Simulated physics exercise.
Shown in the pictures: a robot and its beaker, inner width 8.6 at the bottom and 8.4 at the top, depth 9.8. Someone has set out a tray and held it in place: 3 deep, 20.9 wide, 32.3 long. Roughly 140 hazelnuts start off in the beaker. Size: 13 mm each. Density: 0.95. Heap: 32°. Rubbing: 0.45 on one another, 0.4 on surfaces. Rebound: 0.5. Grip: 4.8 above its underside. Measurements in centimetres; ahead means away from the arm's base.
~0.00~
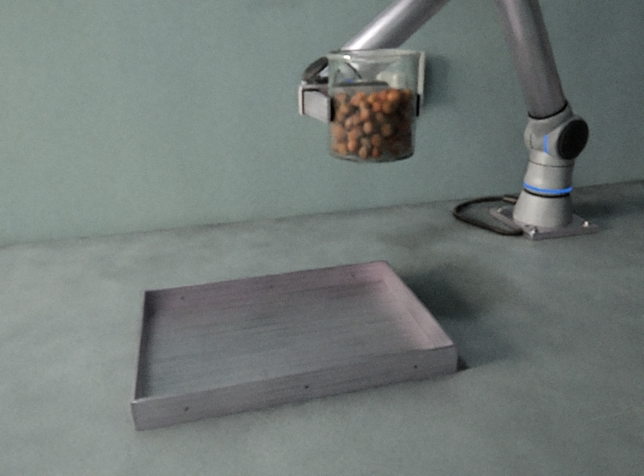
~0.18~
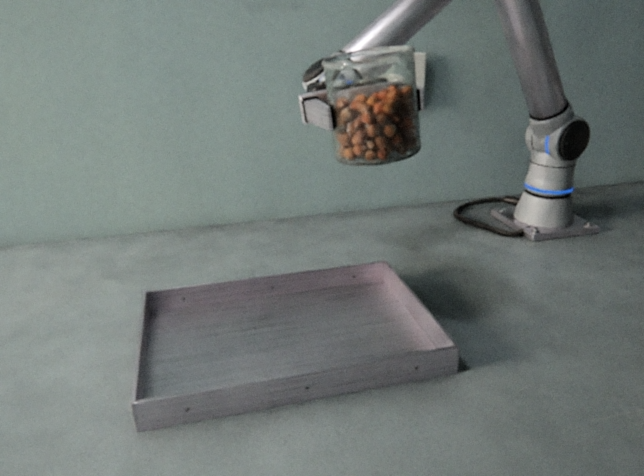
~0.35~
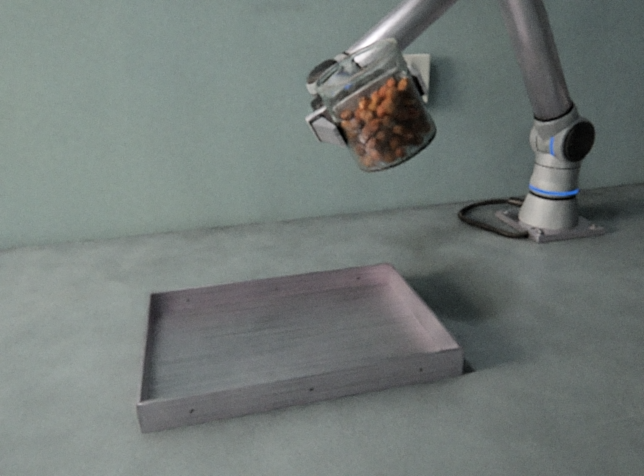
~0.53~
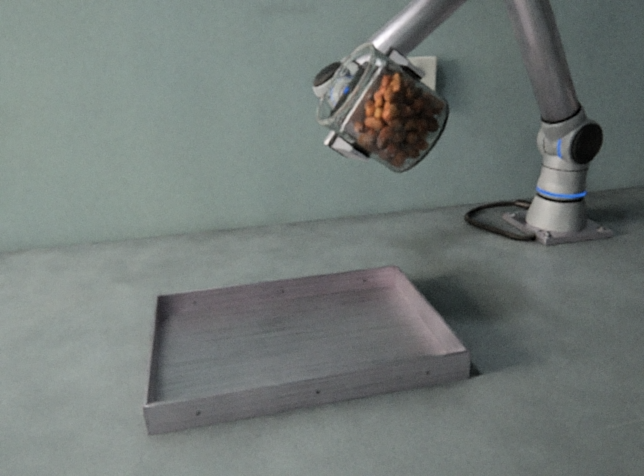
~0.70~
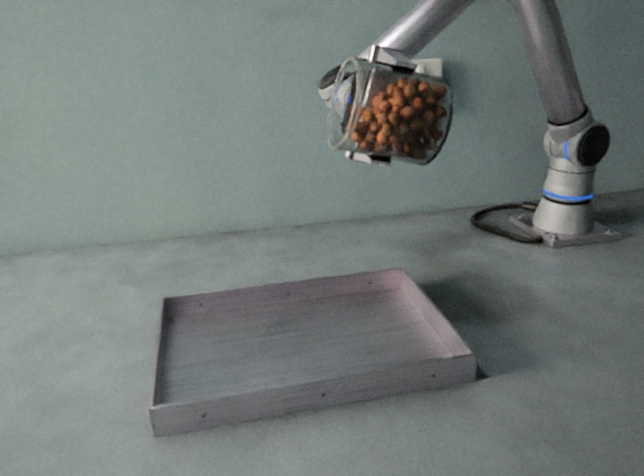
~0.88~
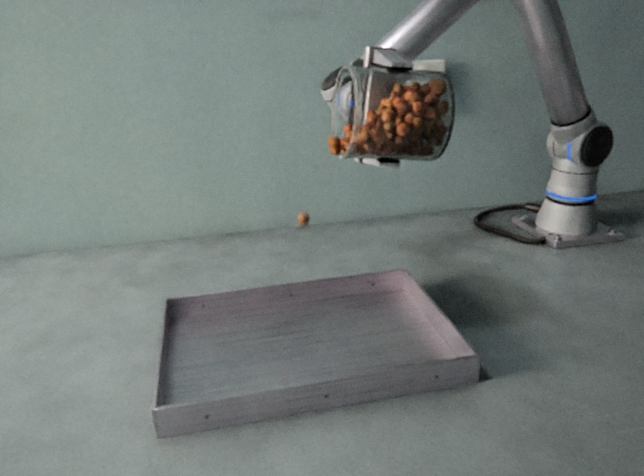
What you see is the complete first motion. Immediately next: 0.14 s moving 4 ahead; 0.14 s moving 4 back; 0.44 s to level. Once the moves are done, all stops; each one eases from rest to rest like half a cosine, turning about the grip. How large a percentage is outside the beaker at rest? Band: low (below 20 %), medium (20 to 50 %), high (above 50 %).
Medium.
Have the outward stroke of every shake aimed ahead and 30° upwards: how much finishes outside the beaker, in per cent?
40 %.
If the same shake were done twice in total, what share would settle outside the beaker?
In that case some 55 per cent.
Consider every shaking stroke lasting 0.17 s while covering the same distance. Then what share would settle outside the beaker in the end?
In that case some 25 per cent.
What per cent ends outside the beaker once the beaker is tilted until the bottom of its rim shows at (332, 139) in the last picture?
I'd put it at roughly 10 %.
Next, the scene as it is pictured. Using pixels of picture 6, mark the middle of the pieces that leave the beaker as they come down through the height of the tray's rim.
Roughly at (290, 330).
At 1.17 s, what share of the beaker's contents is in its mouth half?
Around 55 per cent of it.
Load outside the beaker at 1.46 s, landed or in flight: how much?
Roughly 35 percent.
After 1.17 s, tilted 84° forward, highest piece 27 above the table; 111 in the beaker, 3 in the tray, 30 in flight or on a rim.
After 1.46 s, tilted 20° forward, highest piece 31 above the table; 93 in the beaker, 47 in the tray, 4 in flight or on a rim.
After 1.80 s, level, highest piece 28 above the table; 93 in the beaker, 50 in the tray, 1 in flight or on a rim.
After 2.85 s, level, highest piece 27 above the table; 93 in the beaker, 51 in the tray.
In the end, 93 in the beaker, 51 in the tray. That is 35 % outside the beaker.
